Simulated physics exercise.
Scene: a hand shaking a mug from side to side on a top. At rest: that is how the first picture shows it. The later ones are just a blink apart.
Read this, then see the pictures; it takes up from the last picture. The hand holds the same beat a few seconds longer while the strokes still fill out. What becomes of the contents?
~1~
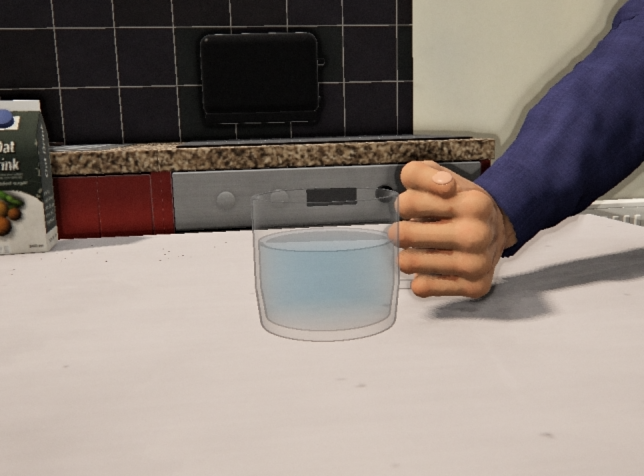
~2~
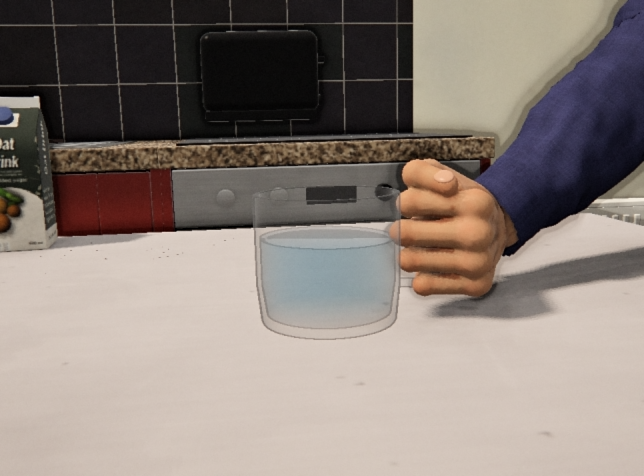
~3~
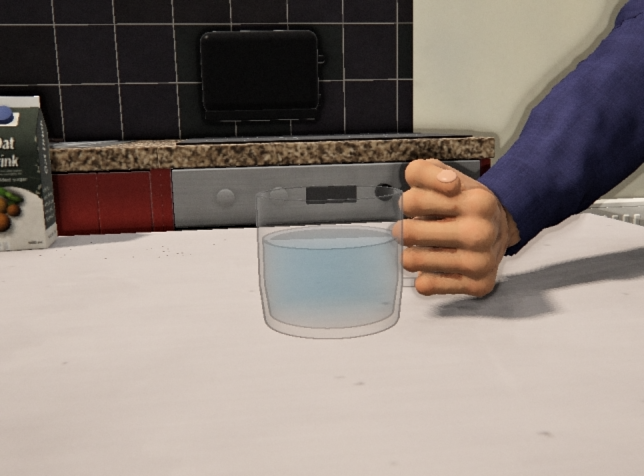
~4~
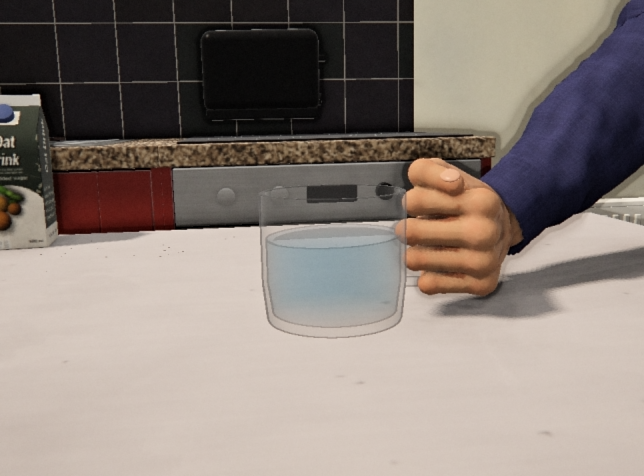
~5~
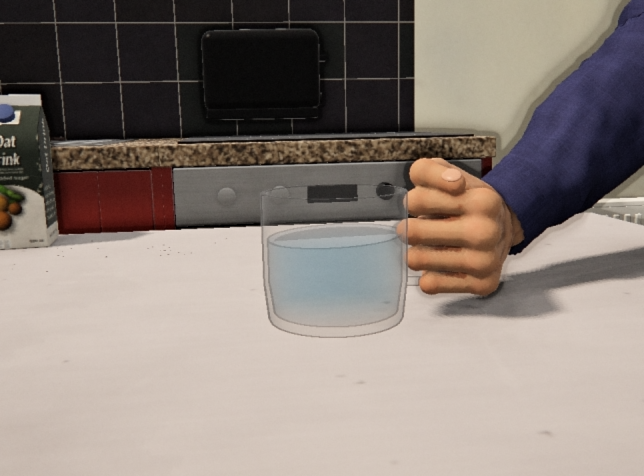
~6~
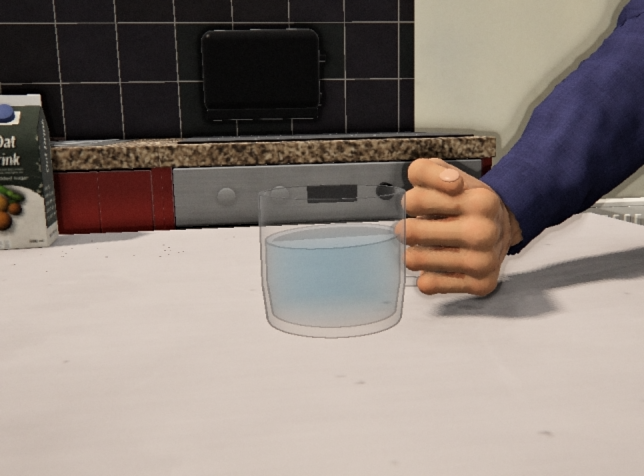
The contents remain inside.
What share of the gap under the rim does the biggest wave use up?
Max rise: Close to 10 per cent.
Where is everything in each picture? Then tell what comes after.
Mug (326, 254) about two thirds full; at rest, in the first picture.
Mug about two thirds full, surface at (327, 237); surface about level, in the second picture.
Mug (330, 251) about two thirds full; surface about level, in the third picture.
Mug about two thirds full, surface at (333, 236); surface about level, in the fourth picture.
Mug (335, 250) about two thirds full; surface about level, in the fifth picture.
Mug about two thirds full, surface at (332, 236); surface about level, in the sixth picture.
Soon after, the highest wave so far stays far below the rim.
In the end, the highest wave so far stays far below the rim; nothing has left it.
